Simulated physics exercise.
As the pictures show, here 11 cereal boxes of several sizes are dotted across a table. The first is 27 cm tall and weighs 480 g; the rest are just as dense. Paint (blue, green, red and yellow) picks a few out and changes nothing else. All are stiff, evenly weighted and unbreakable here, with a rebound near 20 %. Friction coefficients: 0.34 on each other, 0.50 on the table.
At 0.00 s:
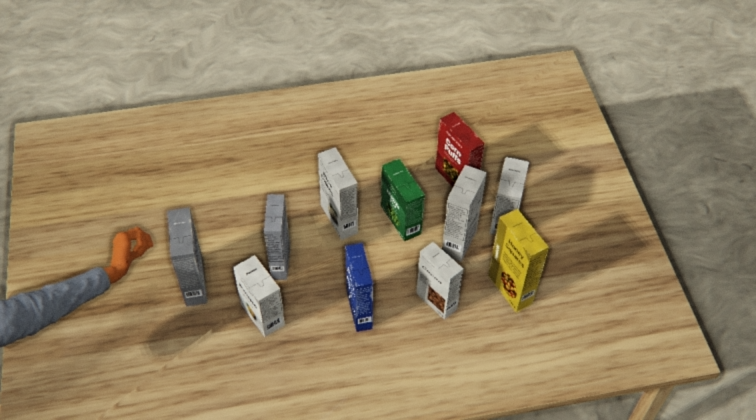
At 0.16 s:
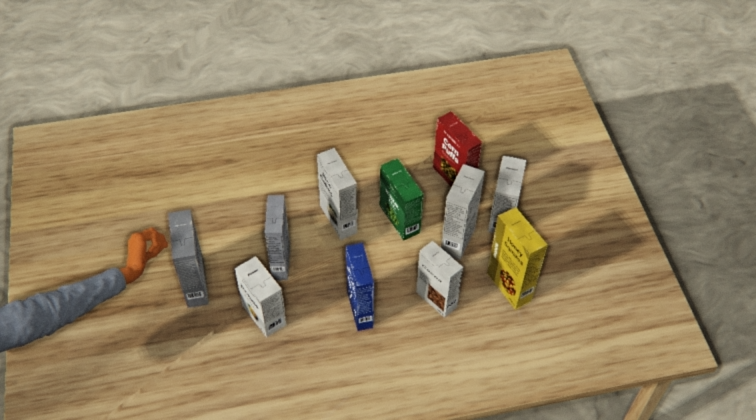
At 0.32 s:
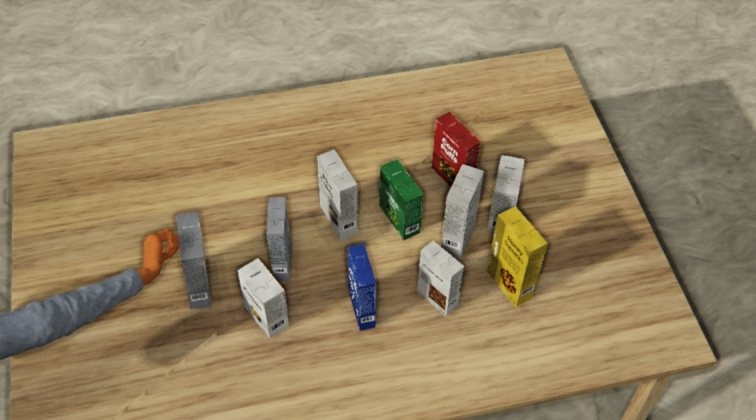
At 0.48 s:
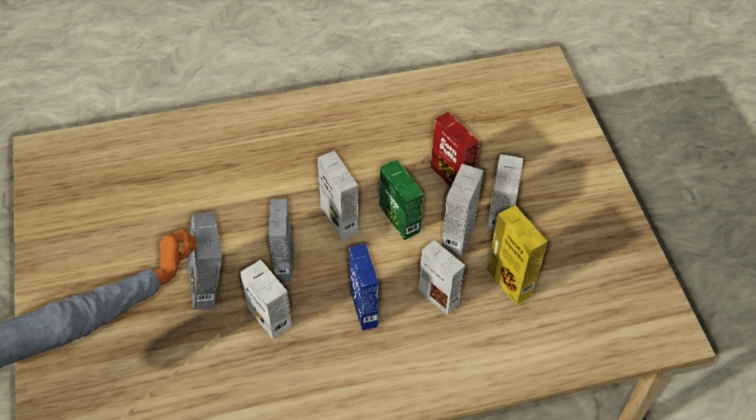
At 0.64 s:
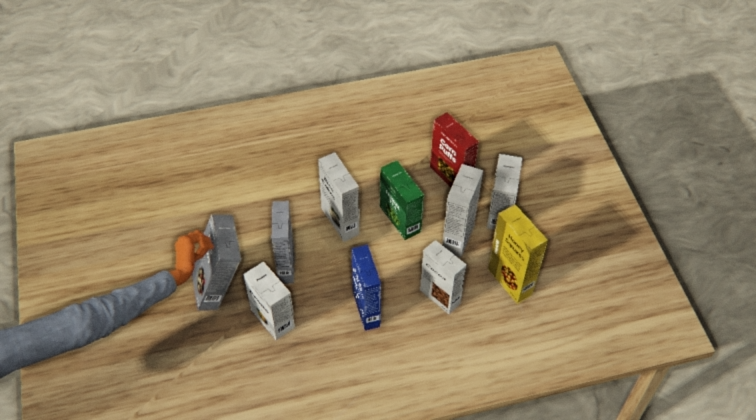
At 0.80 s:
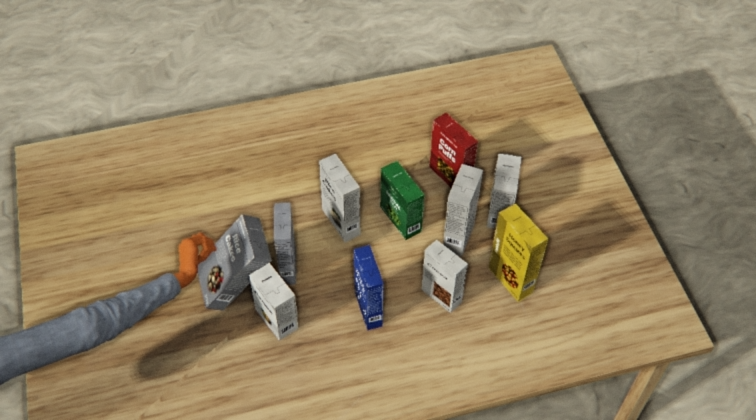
Orange-gloved hand reaching in from the left, pushing a grey box rightward, then pausing as the box turns among other cereal boxes.
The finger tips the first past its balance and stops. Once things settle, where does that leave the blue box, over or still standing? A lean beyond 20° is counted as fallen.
It stays standing.
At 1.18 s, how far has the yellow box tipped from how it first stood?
Roughly 0°.
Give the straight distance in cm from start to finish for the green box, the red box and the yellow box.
About: Green 10, red 20, yellow 0.
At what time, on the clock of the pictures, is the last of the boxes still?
Around 2.0 s.
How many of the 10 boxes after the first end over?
It comes to 4.
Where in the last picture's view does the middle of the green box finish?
At about (434, 197).
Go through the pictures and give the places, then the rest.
In the first frame (places mark the middle of the side facing us; the camera moves round a little), finger (144, 240) 55 mm from the first box; blue box (364, 309); green box (393, 204); yellow box (508, 267); the rest undisturbed.
Finger (159, 240) 20 mm from the first box; blue box (365, 308), in the second frame.
Finger (174, 241) pushing; blue box (368, 308); the rest undisturbed, in the third frame.
Finger (189, 242) pushing; blue box (370, 308); the rest undisturbed, in the fourth frame.
Finger (204, 242) stopped; blue box (373, 308); the rest undisturbed, in the fifth frame.
Finger (207, 245) stopped; blue box (375, 308); green box (393, 205); yellow box (509, 259); the rest undisturbed, in the sixth frame.
After 0.96 s, none of the 10 other boxes over, 1 disturbed; blue box unmoved.
After 1.18 s, 2 of the 10 other boxes over; blue box unmoved.
After 1.46 s, 3 of the 10 other boxes over; blue box unmoved; green box leaning 58°.
After 1.84 s, 4 of the 10 other boxes over; blue box unmoved; green box lying flat.
At rest (2.3 s), 4 of the 10 other boxes over; blue box unmoved; red box lying flat; green box lying flat. Six left standing. As the last picture would show them, middles, blue box near (369, 289), red box near (491, 148).
